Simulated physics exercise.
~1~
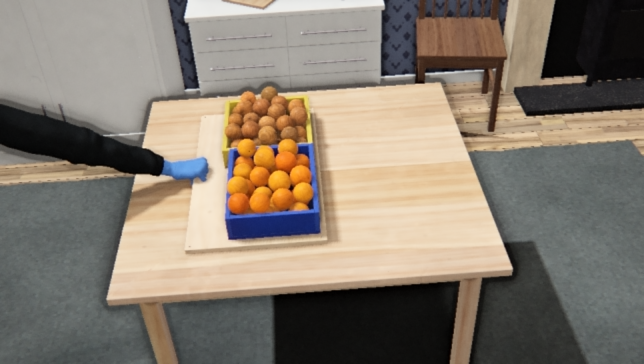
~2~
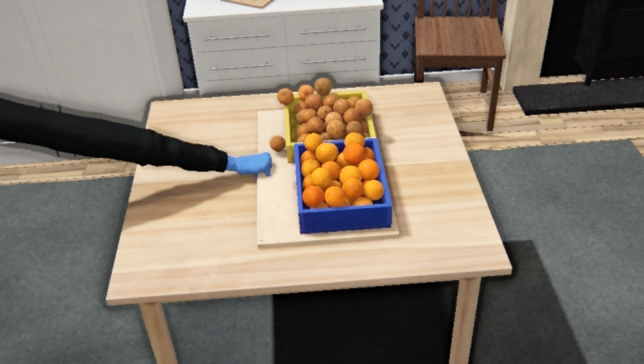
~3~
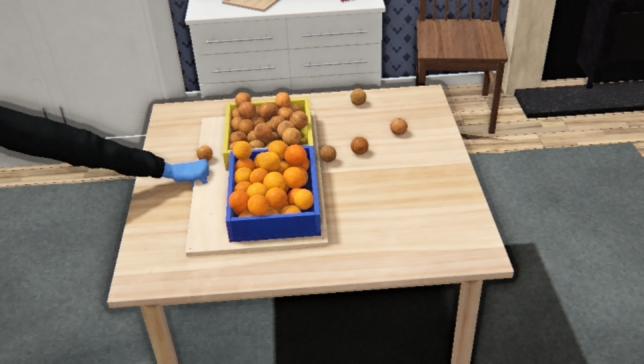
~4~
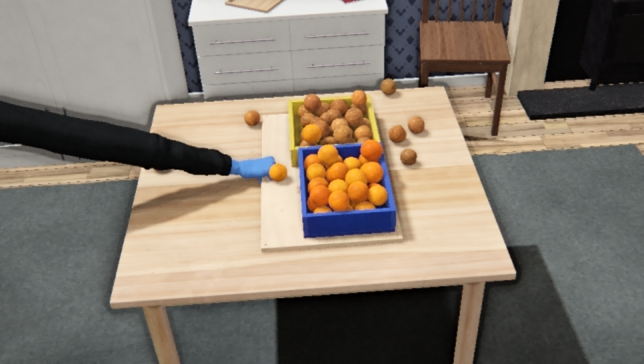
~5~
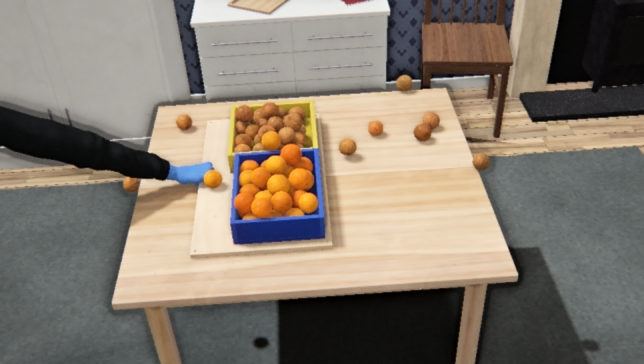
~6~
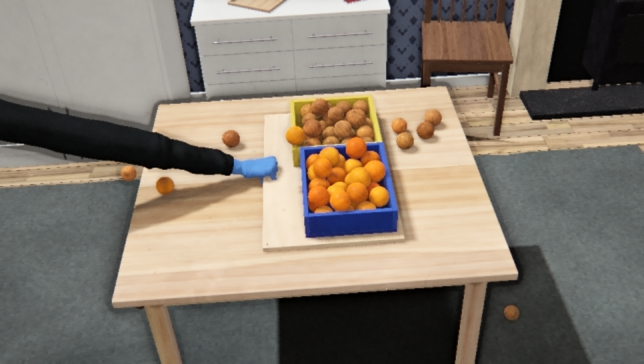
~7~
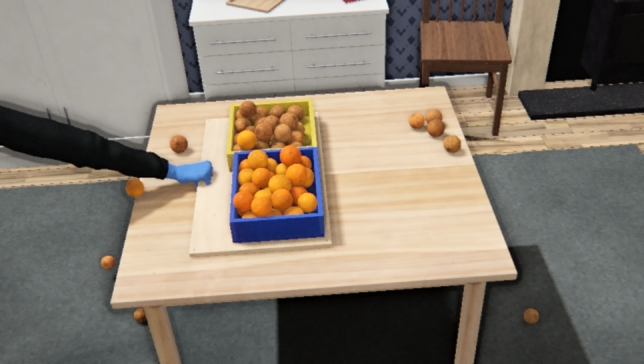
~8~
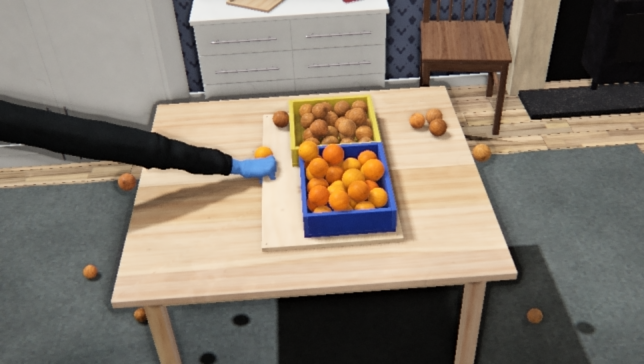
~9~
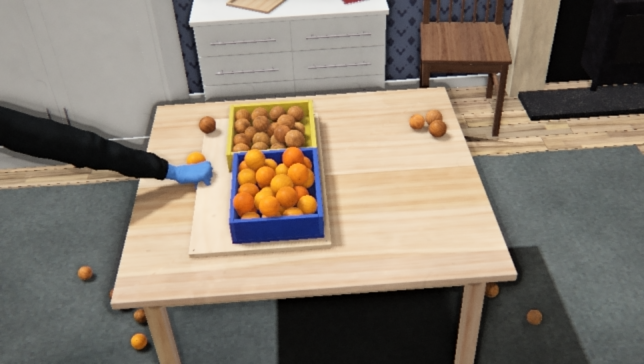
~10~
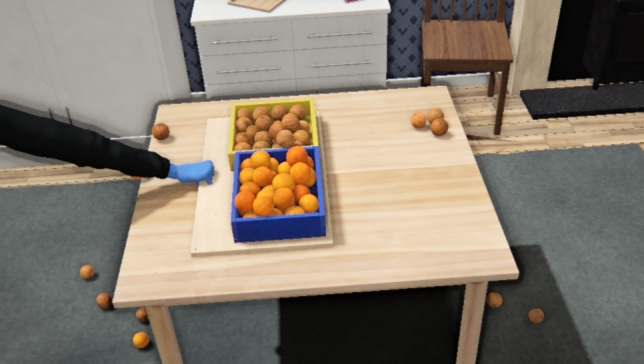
We see a blue-gloved hand beside a board sliding right and left on a wooden table, jostling piled onions in a yellow tub and oranges in a blue one; several onions and a couple of oranges spill, some dropping to the floor, while most remain in the tubs.
